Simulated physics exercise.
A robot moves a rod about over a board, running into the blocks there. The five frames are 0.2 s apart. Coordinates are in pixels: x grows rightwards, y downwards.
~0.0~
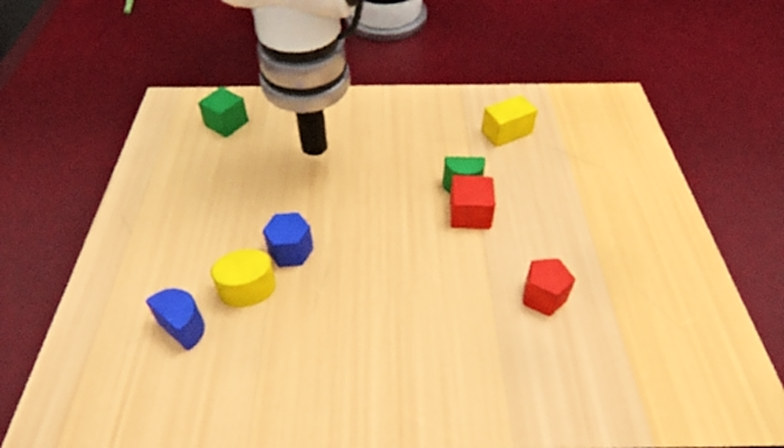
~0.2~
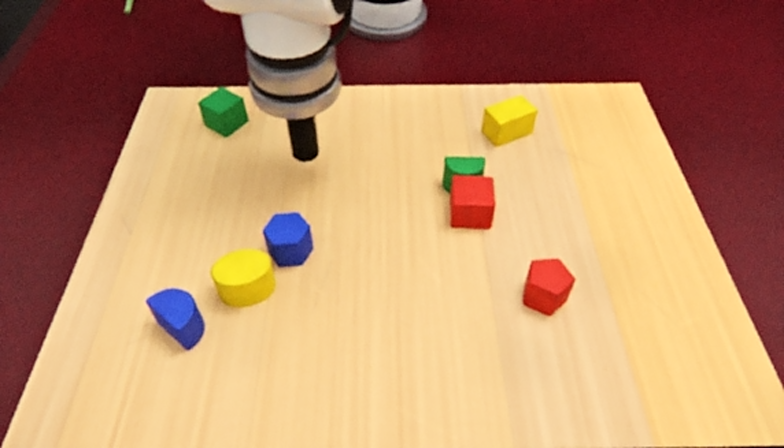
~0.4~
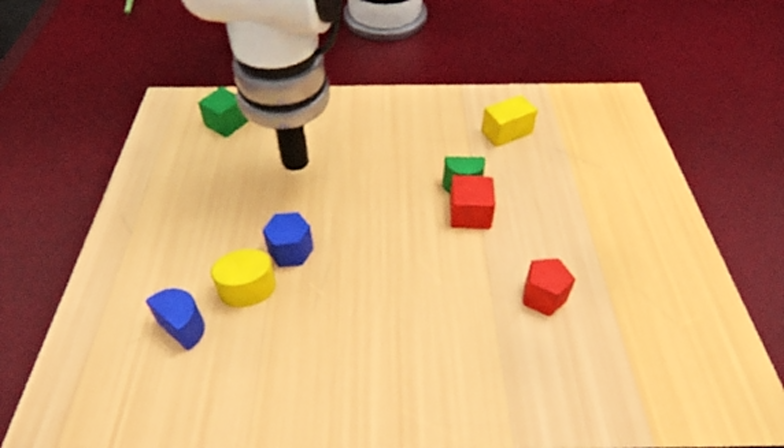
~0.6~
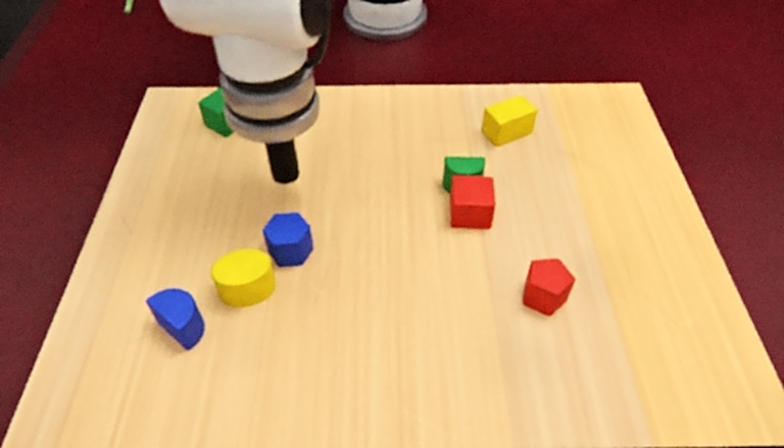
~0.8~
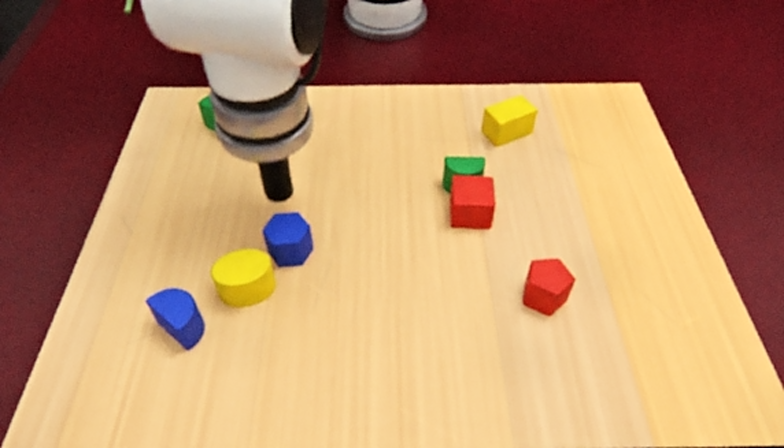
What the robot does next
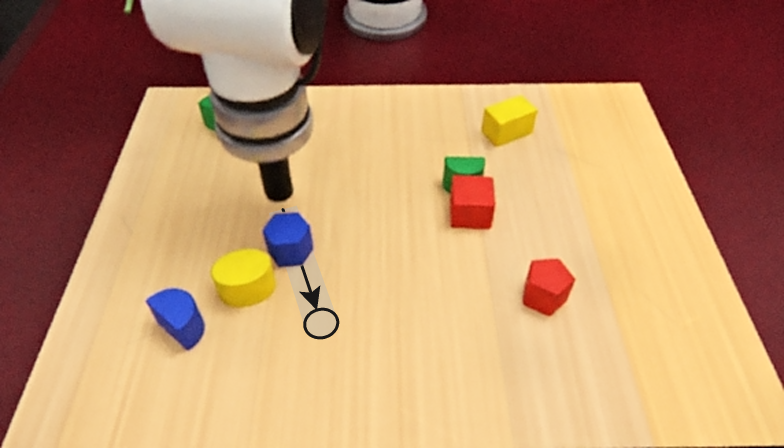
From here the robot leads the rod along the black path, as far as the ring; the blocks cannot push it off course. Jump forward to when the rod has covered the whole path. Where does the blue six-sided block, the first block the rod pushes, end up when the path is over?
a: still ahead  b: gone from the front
I'll go with a - still ahead.
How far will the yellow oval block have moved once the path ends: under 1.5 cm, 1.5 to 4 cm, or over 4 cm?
Within 1.5 cm.
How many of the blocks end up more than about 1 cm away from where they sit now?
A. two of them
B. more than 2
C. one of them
Letter C.
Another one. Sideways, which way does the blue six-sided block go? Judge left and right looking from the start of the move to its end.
Facing from start to end, it will go to the right.
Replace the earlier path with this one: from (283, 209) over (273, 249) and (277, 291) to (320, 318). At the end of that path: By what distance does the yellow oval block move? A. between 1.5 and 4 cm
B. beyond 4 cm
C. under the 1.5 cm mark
My pick is A.
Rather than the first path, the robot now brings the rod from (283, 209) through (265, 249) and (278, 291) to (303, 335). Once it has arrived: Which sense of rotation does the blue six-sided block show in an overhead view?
From overhead, anticlockwise.
The line goes from (283, 209) directly to (321, 323).
What follows on the original path. One third of the way, rod at (291, 227); blue six-sided block at (291, 249).
Two thirds of the way, rod at (304, 266); blue six-sided block at (301, 292), turned 15° clockwise.
At the end, rod at (319, 308); yellow oval block unmoved; blue six-sided block at (303, 337), turned 30° clockwise.
